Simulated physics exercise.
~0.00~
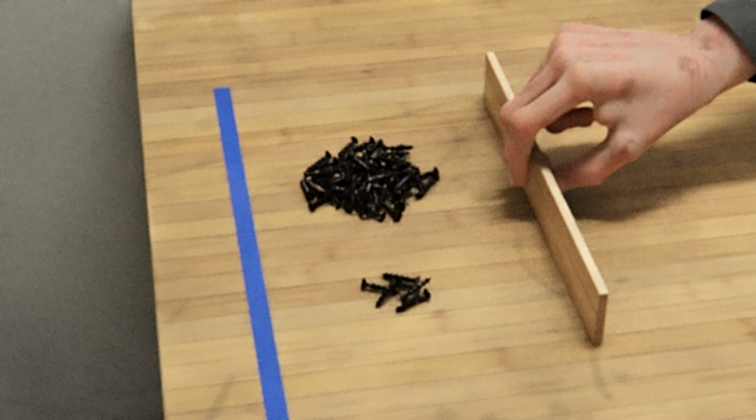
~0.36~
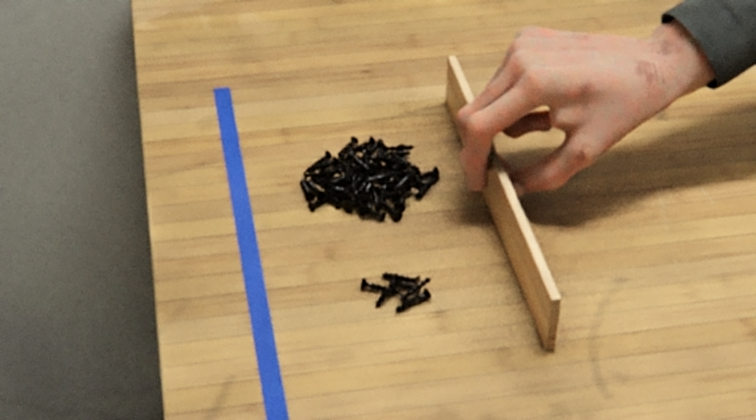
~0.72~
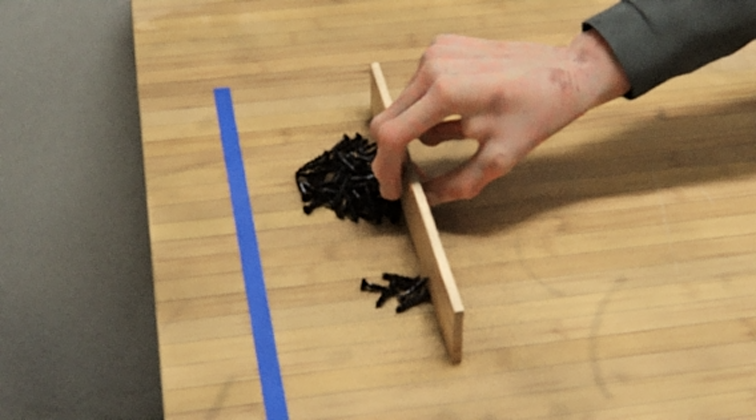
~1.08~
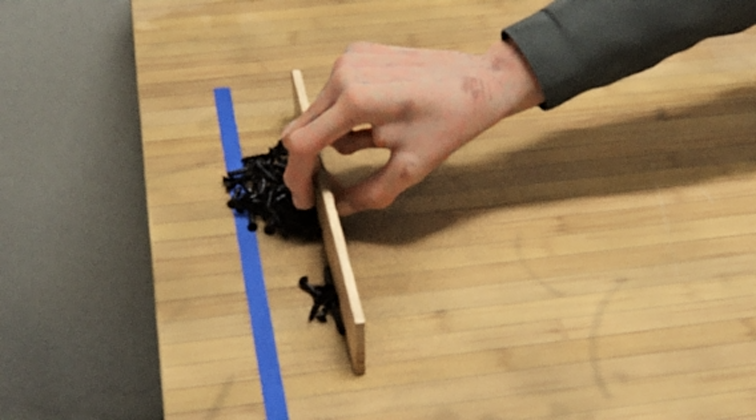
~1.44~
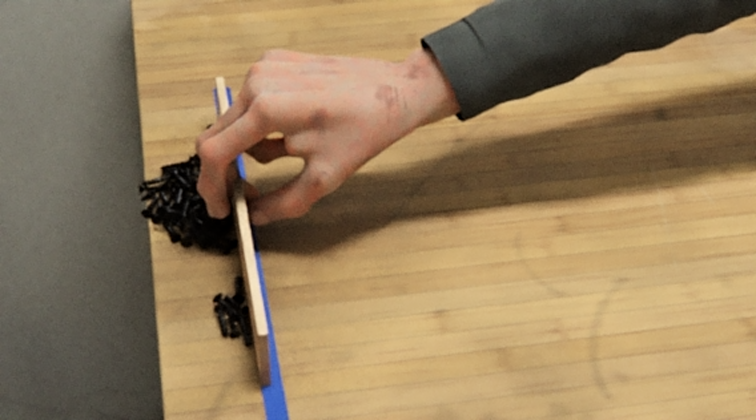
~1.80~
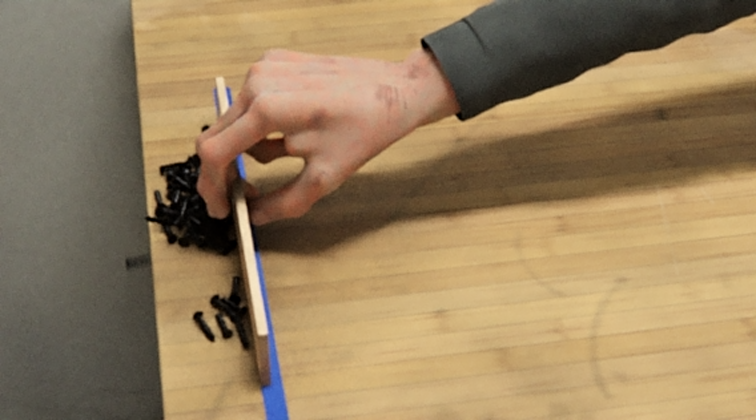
To begin with, a hand holds a thin strip of wood upright on a wooden table, to the right of a large pile of dark screws and a smaller cluster nearer the viewer. The hand slides the strip left, and it reaches both groups while they are still short of the blue tape. It pushes them along together, the large pile crossing the tape first. The strip stops on the tape, with the large pile at the table's left edge. In the end, a piece from that back pile drops over the edge, while the front handful stays on the table.
